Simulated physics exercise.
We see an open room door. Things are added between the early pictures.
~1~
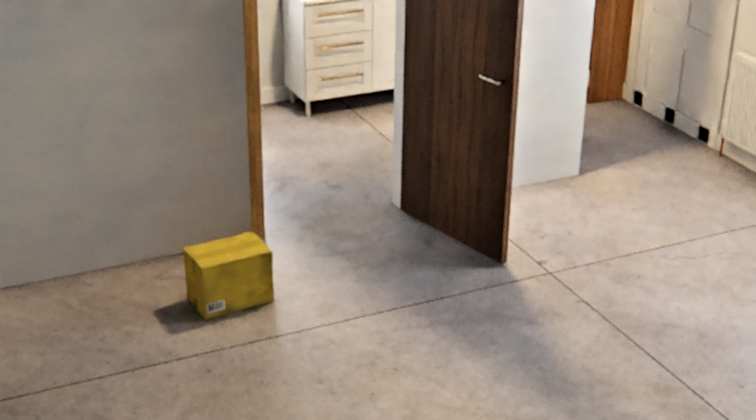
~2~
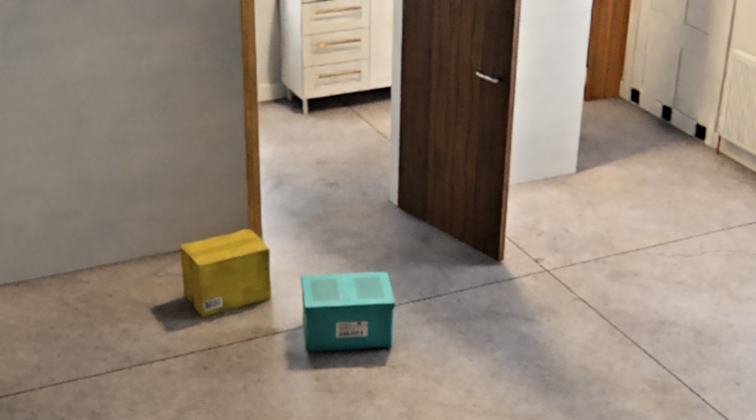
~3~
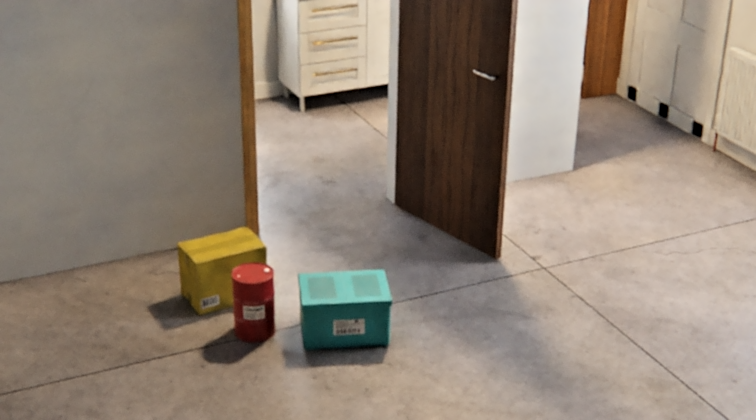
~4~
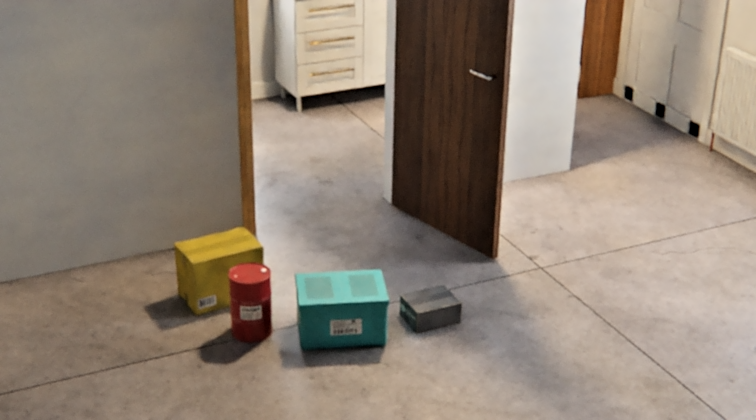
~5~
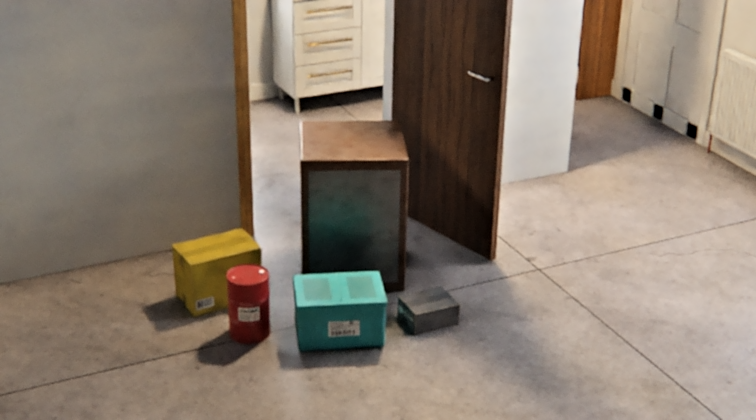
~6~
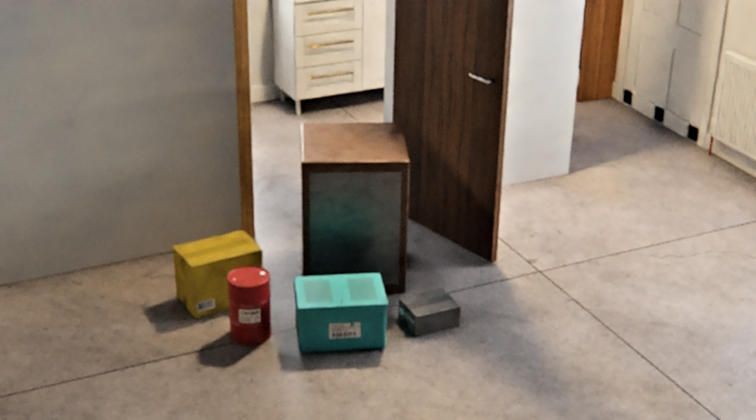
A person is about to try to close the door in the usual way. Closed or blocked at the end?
As it turns out, it stops short.
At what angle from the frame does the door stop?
Some 70° open.
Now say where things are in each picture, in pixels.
The first picture shows door wide open and still; yellow box (229, 275).
The second picture shows door wide open and still; turquoise tote (347, 312).
The third picture shows door wide open and still; yellow box (223, 270).
The fourth picture shows door wide open and still; turquoise tote (341, 310); red canister (251, 303).
The fifth picture shows door wide open and still; yellow box (218, 272); grey parcel (428, 310).
The sixth picture shows door wide open and still; brown appliance (353, 207); turquoise tote (340, 313).
Then, 0.50 s after the last picture, open by 96°.
Then, 0.80 s after the last picture, open by 85°.
Then, 1.10 s after the last picture, open by 73°.
At rest, open by 70°; all 5 in place. Seen from the same camera at the end, brown appliance near (352, 207).
